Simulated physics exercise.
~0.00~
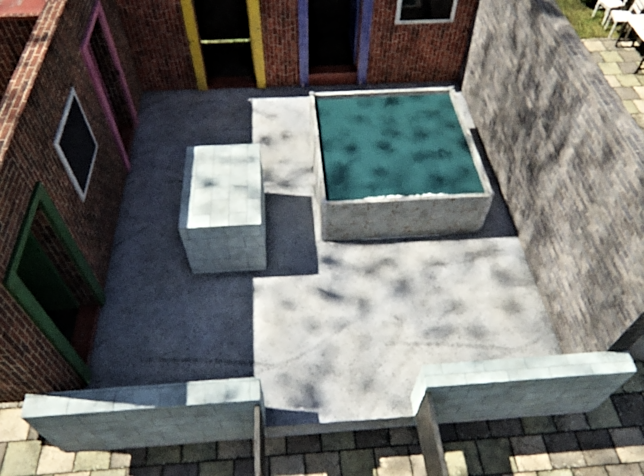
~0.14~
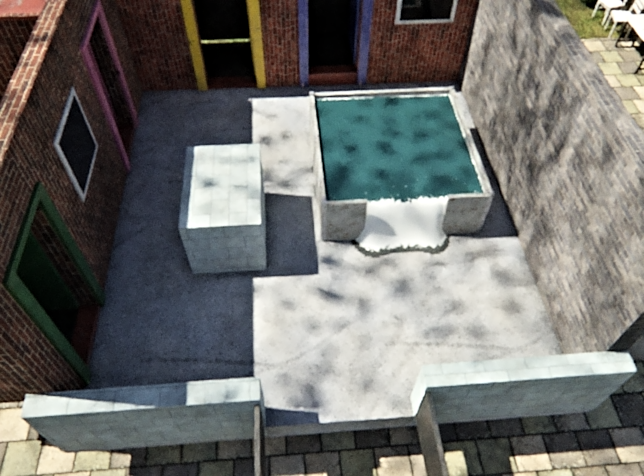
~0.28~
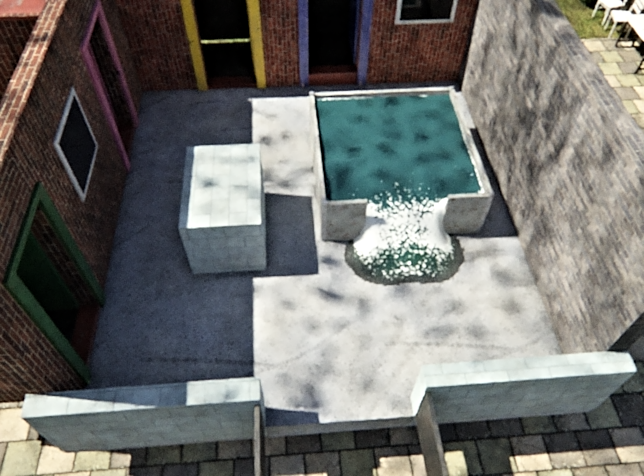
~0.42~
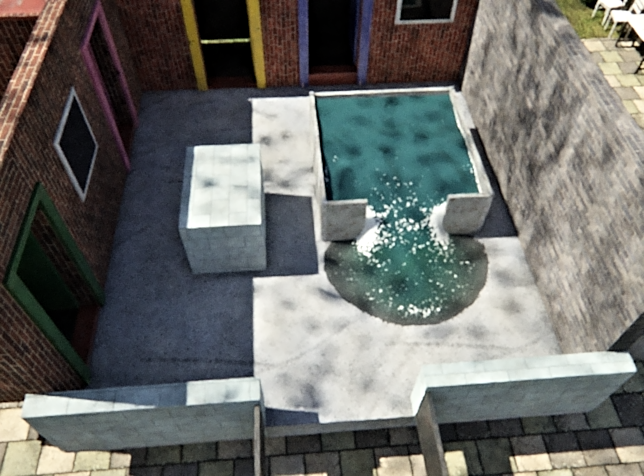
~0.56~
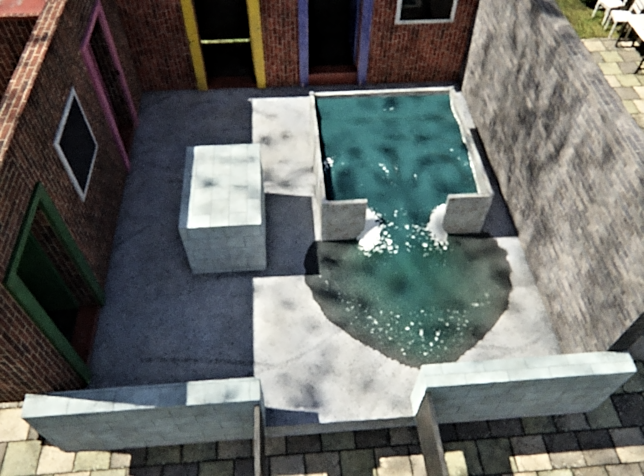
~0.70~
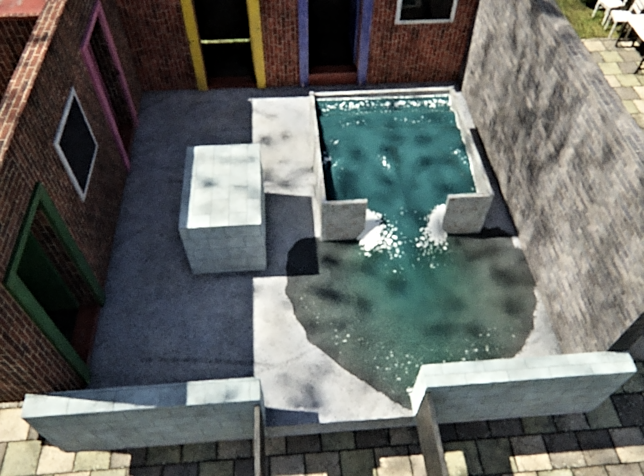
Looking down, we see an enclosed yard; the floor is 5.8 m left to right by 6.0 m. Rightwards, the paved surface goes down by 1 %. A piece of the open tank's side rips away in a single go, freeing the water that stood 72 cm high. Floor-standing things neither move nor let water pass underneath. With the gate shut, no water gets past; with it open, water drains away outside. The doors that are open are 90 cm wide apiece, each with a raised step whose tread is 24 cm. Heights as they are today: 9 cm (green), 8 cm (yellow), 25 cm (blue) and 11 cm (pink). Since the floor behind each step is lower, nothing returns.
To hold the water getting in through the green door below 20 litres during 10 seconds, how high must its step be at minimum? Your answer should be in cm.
6.5 cm.
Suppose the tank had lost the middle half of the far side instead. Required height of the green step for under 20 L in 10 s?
Then 11.5 cm.
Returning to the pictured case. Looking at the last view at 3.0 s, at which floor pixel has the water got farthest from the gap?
Around pixel (80, 419).
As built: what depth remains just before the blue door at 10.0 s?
A ruler would read roughly 3.5 cm.
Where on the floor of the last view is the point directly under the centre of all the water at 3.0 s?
(407, 236), roughly.
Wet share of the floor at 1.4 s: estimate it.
About 30 per cent.
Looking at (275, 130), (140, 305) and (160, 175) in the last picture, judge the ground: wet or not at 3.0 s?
First bone-dry, second bone-dry, third bone-dry.
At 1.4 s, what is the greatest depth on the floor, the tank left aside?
Up to some 54 centimetres, I'd say.
After 1.4 s water covers 30 % of the floor, deepest (54 cm) near (572, 383); it has not reached the green door.
After 3.0 s water covers 35 % of the floor, deepest (34 cm) near (558, 385); 3 cm at the green door, 0 litres in over its 9 cm step.
After 10.0 s water covers 95 % of the floor, deepest (14 cm) near (461, 94); 6 cm at the green door, 6 litres in over its 9 cm step.
At the green door as built, the water arrived by 3.0 s and peaked near 11 cm at 5.8 s.
With a step of 6 cm, 29 litres would have come in within the 10 s; with 8 cm, 10 litres. So under 20 litres takes about 6.5 cm.
